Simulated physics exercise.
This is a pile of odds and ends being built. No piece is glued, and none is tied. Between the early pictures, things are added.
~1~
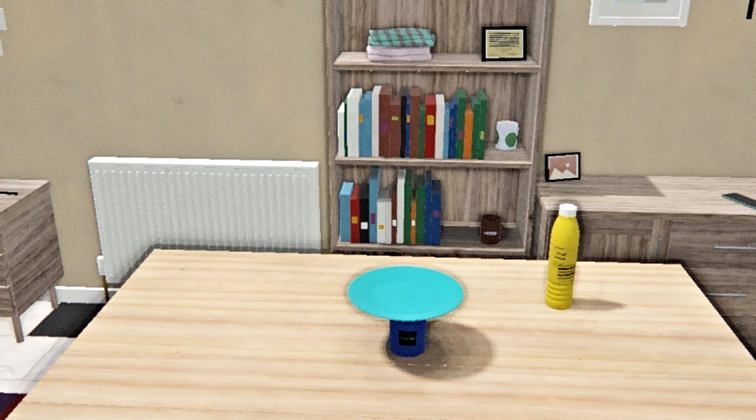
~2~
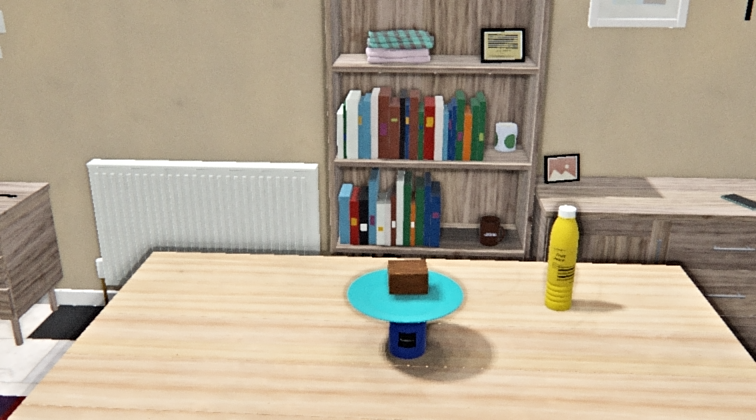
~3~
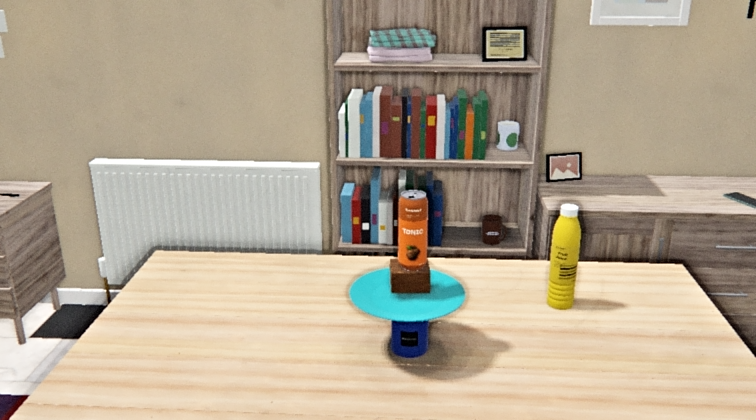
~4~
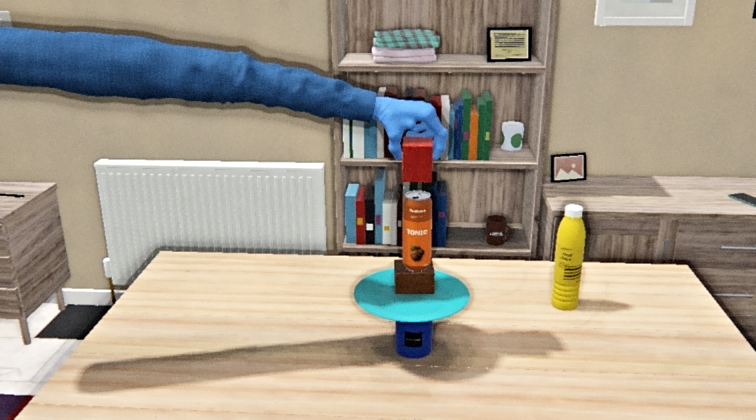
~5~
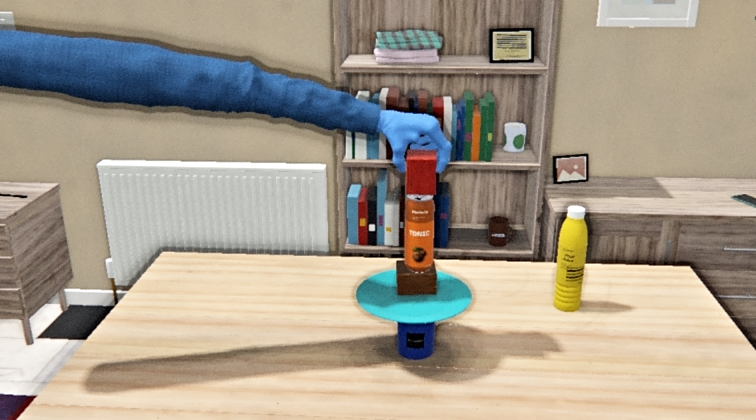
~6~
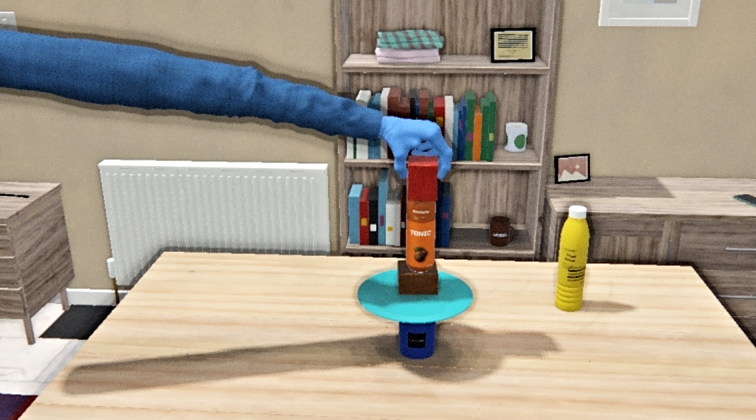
A turquoise plate sat on a blue jar on the table, then a brown block and an orange can appeared stacked on it, and a blue-gloved hand lowered a red block onto the can.
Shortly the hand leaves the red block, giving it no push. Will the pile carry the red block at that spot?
You'll see everything stays upright.
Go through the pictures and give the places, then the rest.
In the first picture, the last thing is not in view yet; blue jar (408, 324).
In the second picture, the last thing is not in view yet; turquoise plate (405, 296).
In the third picture, the last thing is not in view yet; brown block (410, 276).
The fourth picture shows still above its spot; red block (417, 159); yellow bottle (569, 257).
The fifth picture shows still above its spot; red block (422, 172); orange can (419, 233).
The sixth picture shows in place under the hand; red block (423, 178); blue jar (417, 326).
Then, 0.20 s after the last picture, nothing has stirred.
Then, 0.40 s after the last picture, red block resting near (423, 179).
At rest, all 6 in place. Seen from the same camera at the end, red block near (423, 179). The pile stays up.
